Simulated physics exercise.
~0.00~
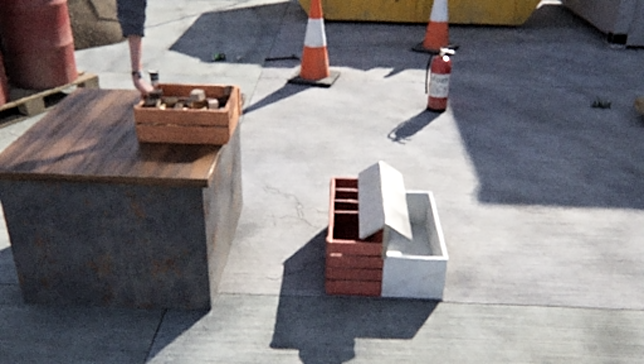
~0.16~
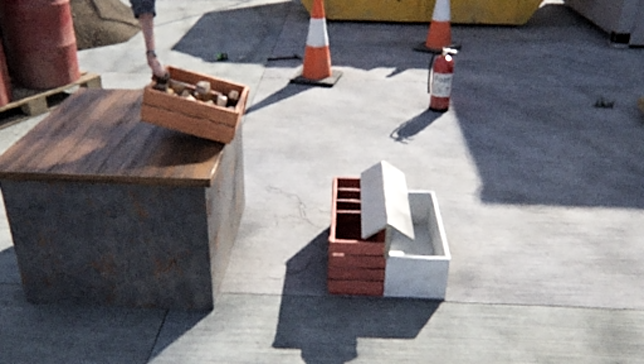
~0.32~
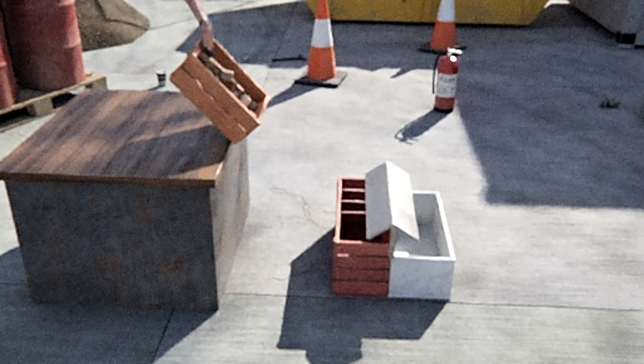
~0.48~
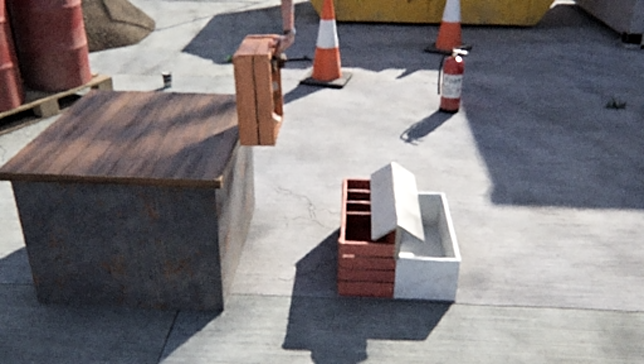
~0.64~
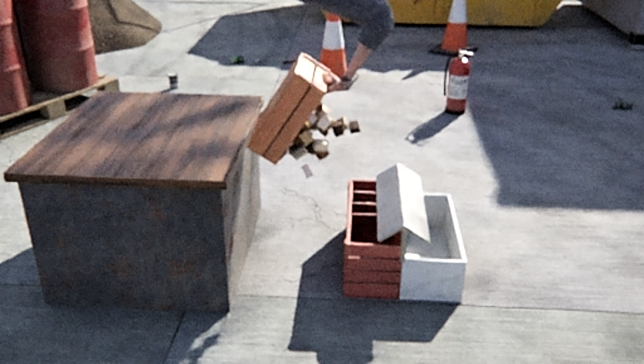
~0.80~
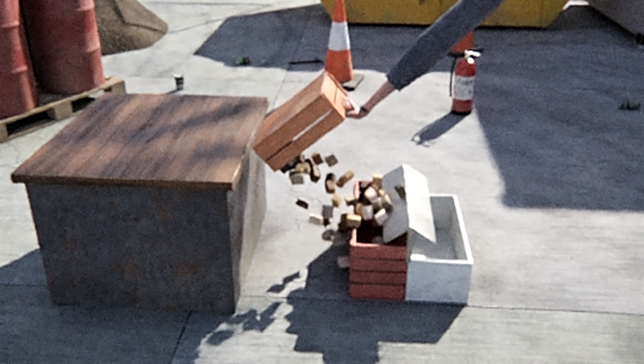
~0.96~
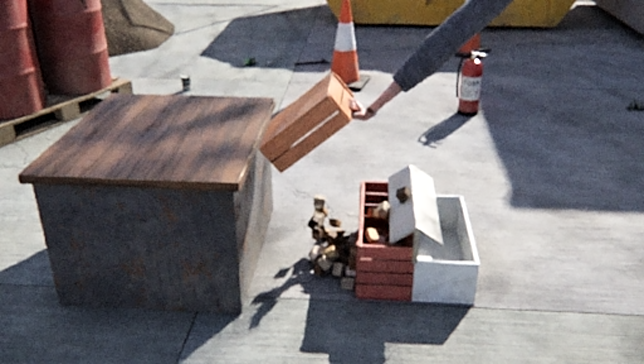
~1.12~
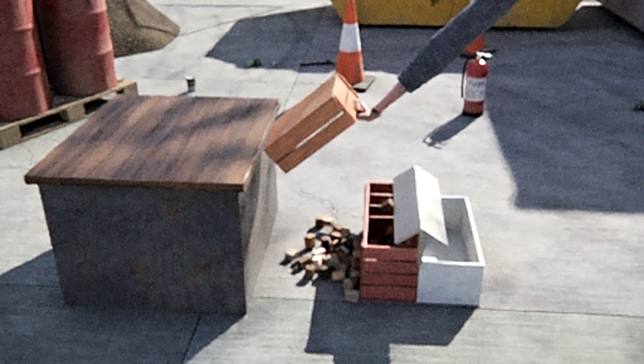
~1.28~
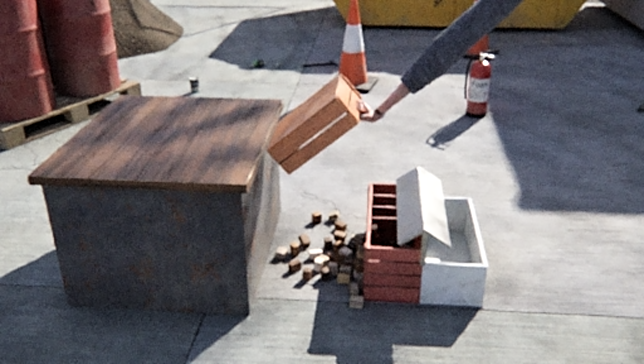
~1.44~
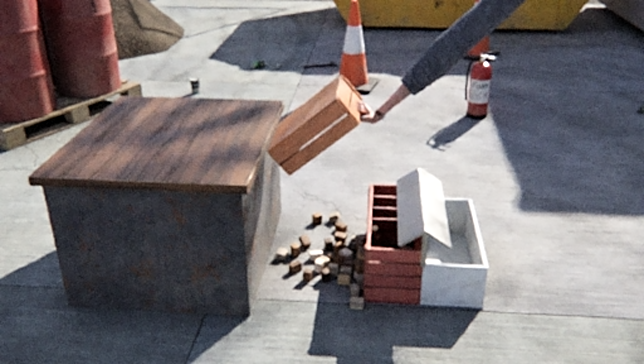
In a sunlit concrete yard with traffic cones, red drums and a fire extinguisher, a hand grips an orange slatted box of wooden blocks on a wood-topped bench. The box tips up at the bench's right edge, swinging past upright. With an arm now reaching in from above, the blocks spill out in a tumbling stream toward a red tote and a white bin joined by a peaked ridge. Some drop into the red tote, but many land on the ground before it, piling up and then spreading. Finally the box is held still, upturned, with blocks scattered beside the tote and the white bin empty.
